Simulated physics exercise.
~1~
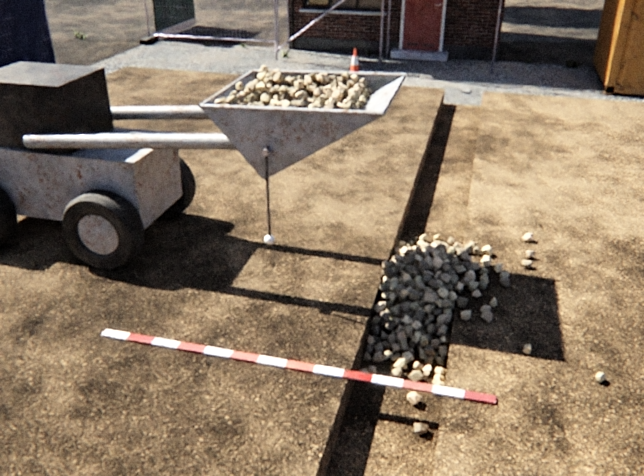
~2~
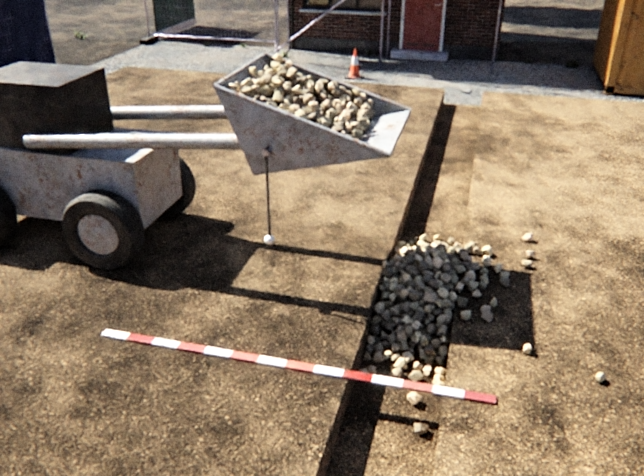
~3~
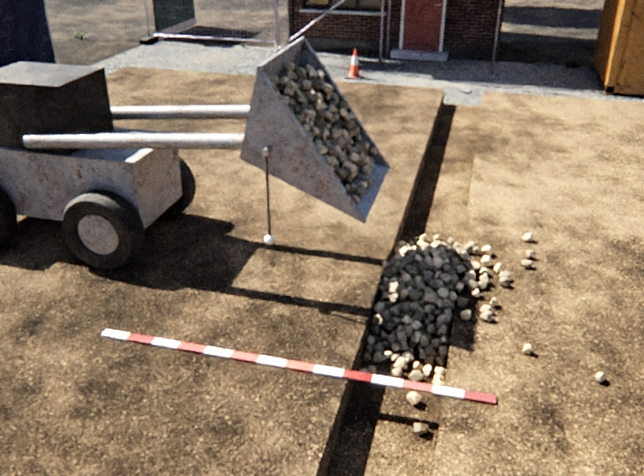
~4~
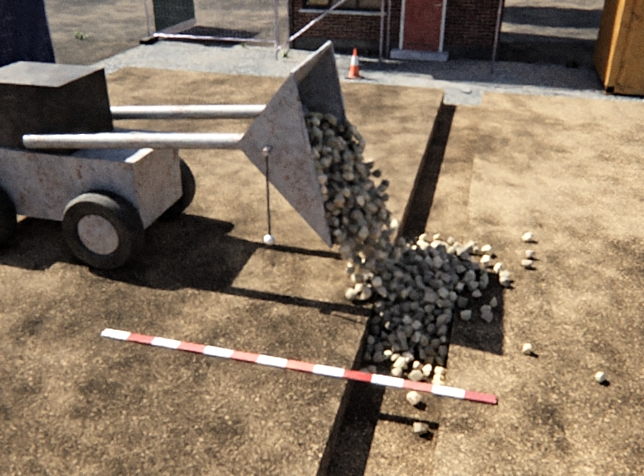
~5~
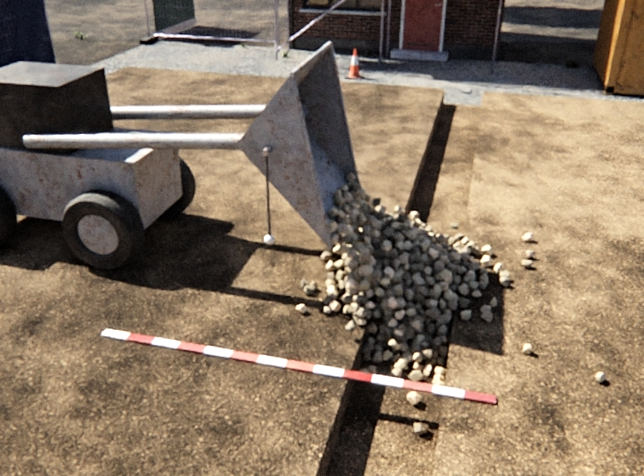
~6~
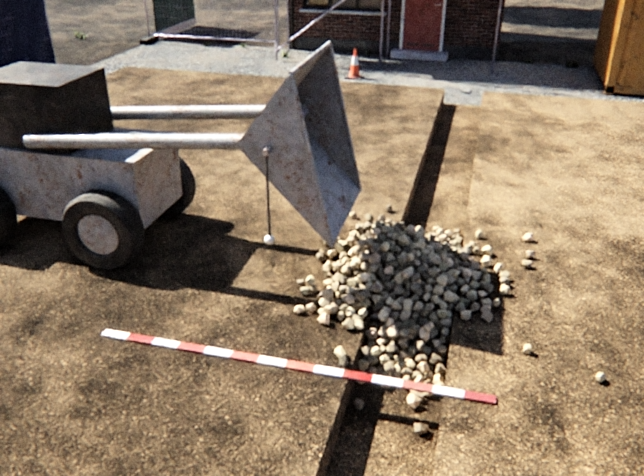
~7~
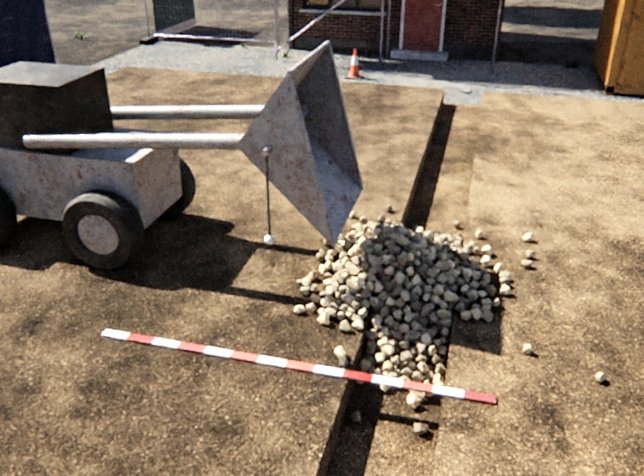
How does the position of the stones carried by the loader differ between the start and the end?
At the start the stones sit up in the raised bucket, and at the end they lie lower and slightly farther right, on the ground and in the trench as part of the enlarged heap.
The video shows a grey loader tipping a bucket of pale stones forward until they slide out onto an earlier heap lying in a trench. The bucket ends empty and steeply tilted, with a broader heap covering part of the trench and the ground on its near left side.
